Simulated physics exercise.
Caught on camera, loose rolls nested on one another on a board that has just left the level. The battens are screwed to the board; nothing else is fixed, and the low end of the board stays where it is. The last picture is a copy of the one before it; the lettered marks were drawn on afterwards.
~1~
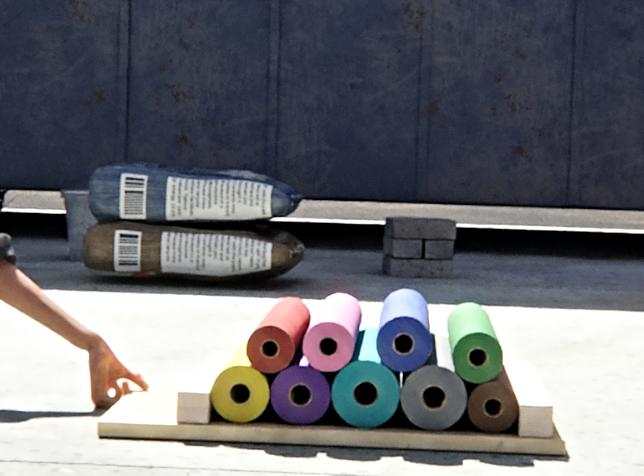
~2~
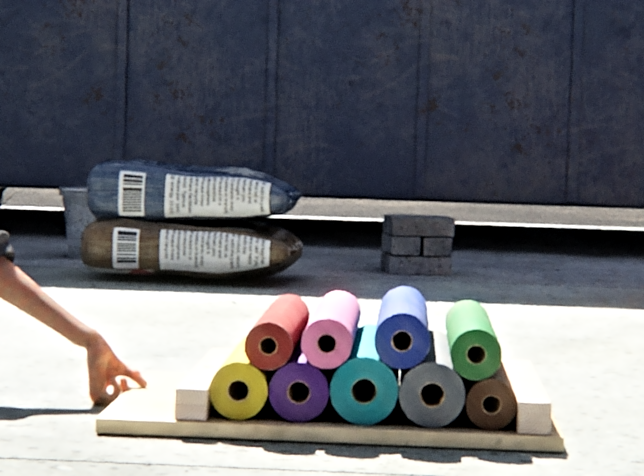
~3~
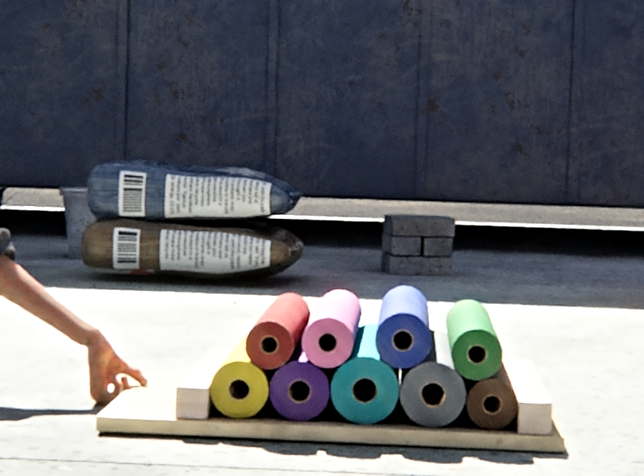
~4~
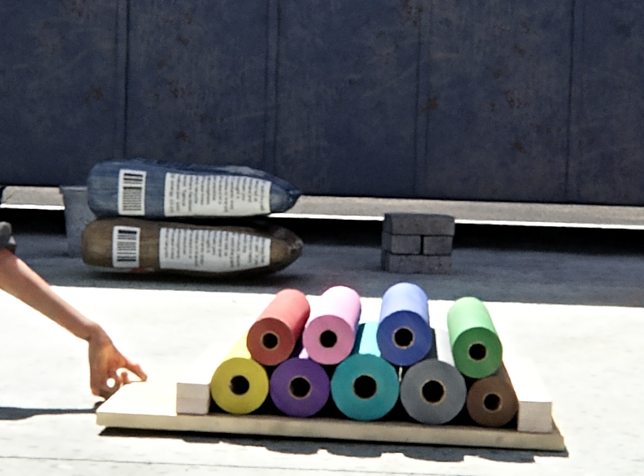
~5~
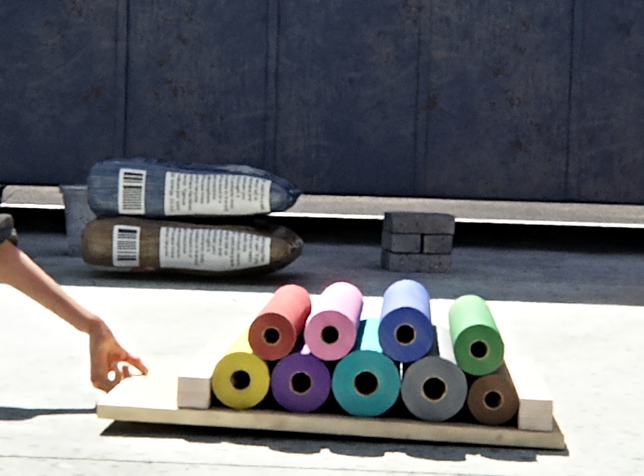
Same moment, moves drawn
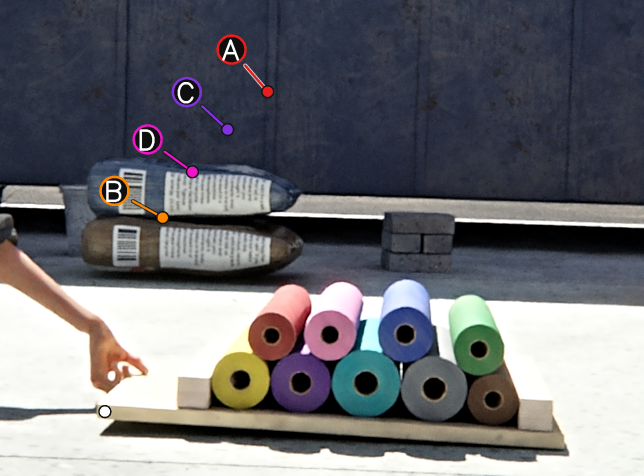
A hand reaches in from the left to the end of a pale wooden board on sunlit concrete, seen from the front against a dark panelled wall, with two wrapped bundles and grey blocks behind. Between end battens, red, pink, blue and green rolls rest on yellow, purple, turquoise, grey and brown ones. The board's left end rises very slightly, the rolls staying nested, while the view barely shifts.
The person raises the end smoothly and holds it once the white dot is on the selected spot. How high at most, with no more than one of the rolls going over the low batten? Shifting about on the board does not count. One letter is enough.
It can be raised to B.
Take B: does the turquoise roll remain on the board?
The turquoise roll: Yes.
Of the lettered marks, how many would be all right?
The number is one.
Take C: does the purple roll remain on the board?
The purple roll: Yes.
On the copy, A at (267, 92); B at (163, 218); C at (227, 130); D at (192, 172); the white dot at (105, 412).
On B. First, board at 16°.
Then, board at 27°.
Finally, board at 27°, one over the low batten (green).
By contrast, A four over the low batten (red, green, pink, blue); C four over the low batten (red, green, pink, blue); D two over the low batten (green, blue).
